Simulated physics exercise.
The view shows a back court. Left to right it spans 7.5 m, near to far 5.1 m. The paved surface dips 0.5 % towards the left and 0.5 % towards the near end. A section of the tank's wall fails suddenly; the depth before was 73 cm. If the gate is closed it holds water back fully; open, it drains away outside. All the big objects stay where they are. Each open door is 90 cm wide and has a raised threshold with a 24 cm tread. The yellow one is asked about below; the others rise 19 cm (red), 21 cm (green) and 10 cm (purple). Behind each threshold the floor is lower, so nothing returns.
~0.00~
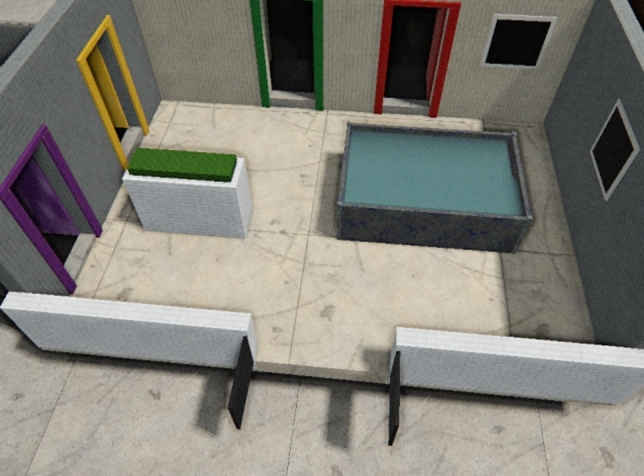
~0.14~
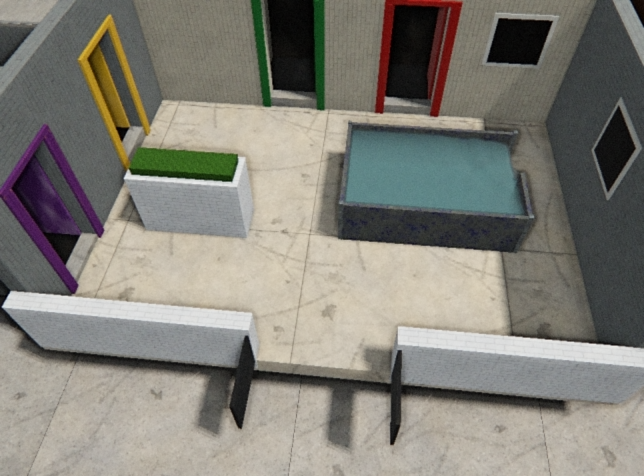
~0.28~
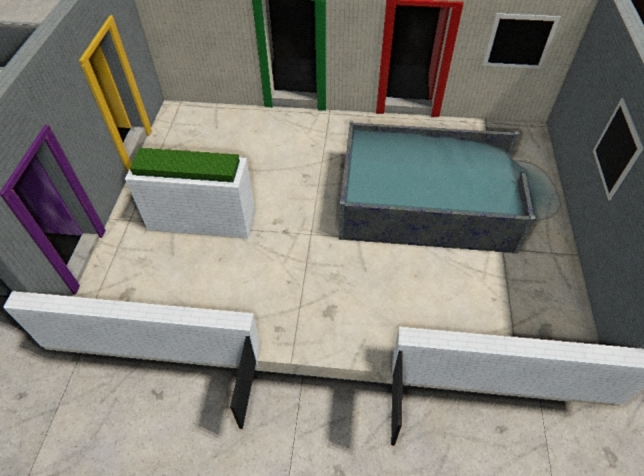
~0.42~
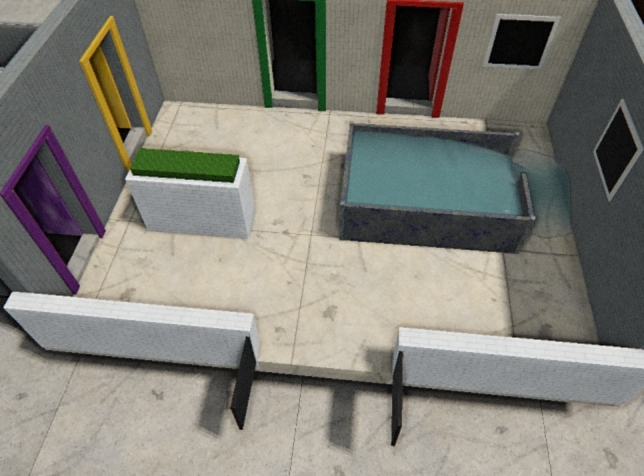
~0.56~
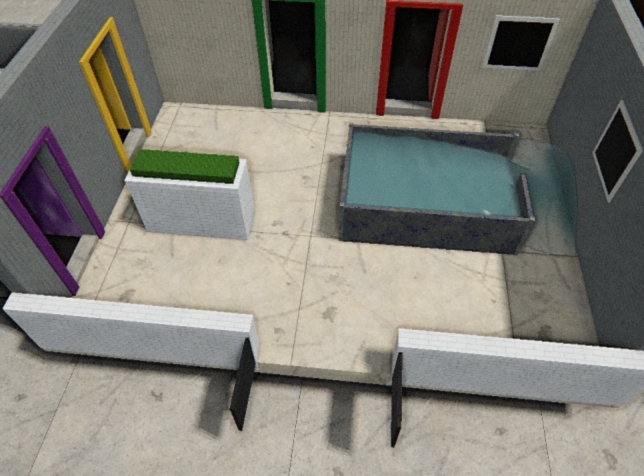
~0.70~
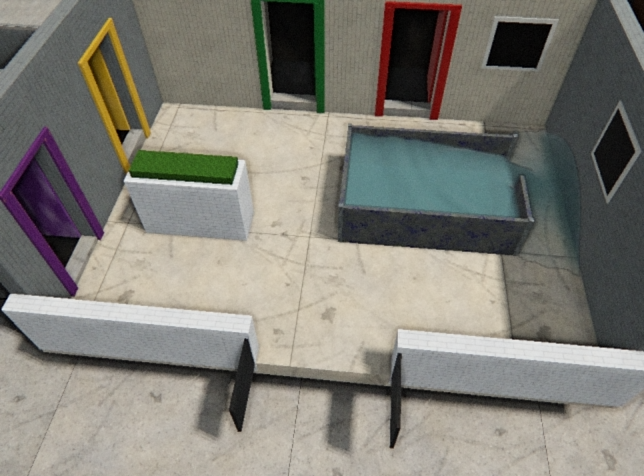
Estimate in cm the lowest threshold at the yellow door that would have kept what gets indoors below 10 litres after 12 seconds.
It would have to be roughly 14 cm high.
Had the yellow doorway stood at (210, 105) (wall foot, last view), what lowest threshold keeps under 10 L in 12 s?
Roughly 12.0 cm.
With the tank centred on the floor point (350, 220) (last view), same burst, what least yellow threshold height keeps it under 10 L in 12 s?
About 12.5 cm.
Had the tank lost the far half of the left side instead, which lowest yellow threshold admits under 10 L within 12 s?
Some 29 cm.
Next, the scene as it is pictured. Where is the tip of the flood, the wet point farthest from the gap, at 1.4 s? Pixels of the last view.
Near (598, 378).
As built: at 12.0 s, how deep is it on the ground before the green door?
Roughly 6.5 cm deep.
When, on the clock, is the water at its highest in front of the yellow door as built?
Around 4.5 s.
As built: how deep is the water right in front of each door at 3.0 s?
Depths in cm: Red 8, green 3, yellow 0, purple 0.
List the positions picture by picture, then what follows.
In the first frame, still water, 73 cm deep, in the tank at (431, 171); the yellow door at (120, 108) is dry.
In the second frame, the gap is at (508, 176), the front 0.3 m out at a hidden place; the back of the tank holds 73 cm.
In the third frame, water pours out at (508, 179) and has run 0.8 m, to (556, 201); about 11 cm deep outside, 73 cm at the back.
In the fourth frame, the front is at (569, 227), 1.0 m from the gap at (508, 180); 1.5 m2 of floor is wet, 73 cm left at the back.
In the fifth frame, the gap is at (507, 181), the front 1.2 m out at (574, 252); the back of the tank holds 73 cm.
In the sixth frame, water pours out at (507, 182) and has run 1.5 m, to (578, 272); about 11 cm deep outside, 73 cm at the back; 6.6 m in a straight line remain to the yellow door at (121, 111).
After 1.4 s water covers 15 % of the floor, deepest (56 cm) near (554, 188); it has not reached the yellow door.
After 3.0 s water covers 45 % of the floor, deepest (40 cm) near (541, 132); it has not reached the yellow door.
After 12.0 s water covers 100 % of the floor, deepest (16 cm) near (58, 328); 10 cm at the yellow door, 0 litres in over its 22 cm threshold.
At the yellow door as built, the water arrived by 4.0 s and peaked near 18 cm at 4.4 s.
With a threshold of 12 cm, 27 litres would have come in within the 12 s; with 16.5 cm, 2 litres. So under 10 litres takes about 14 cm.
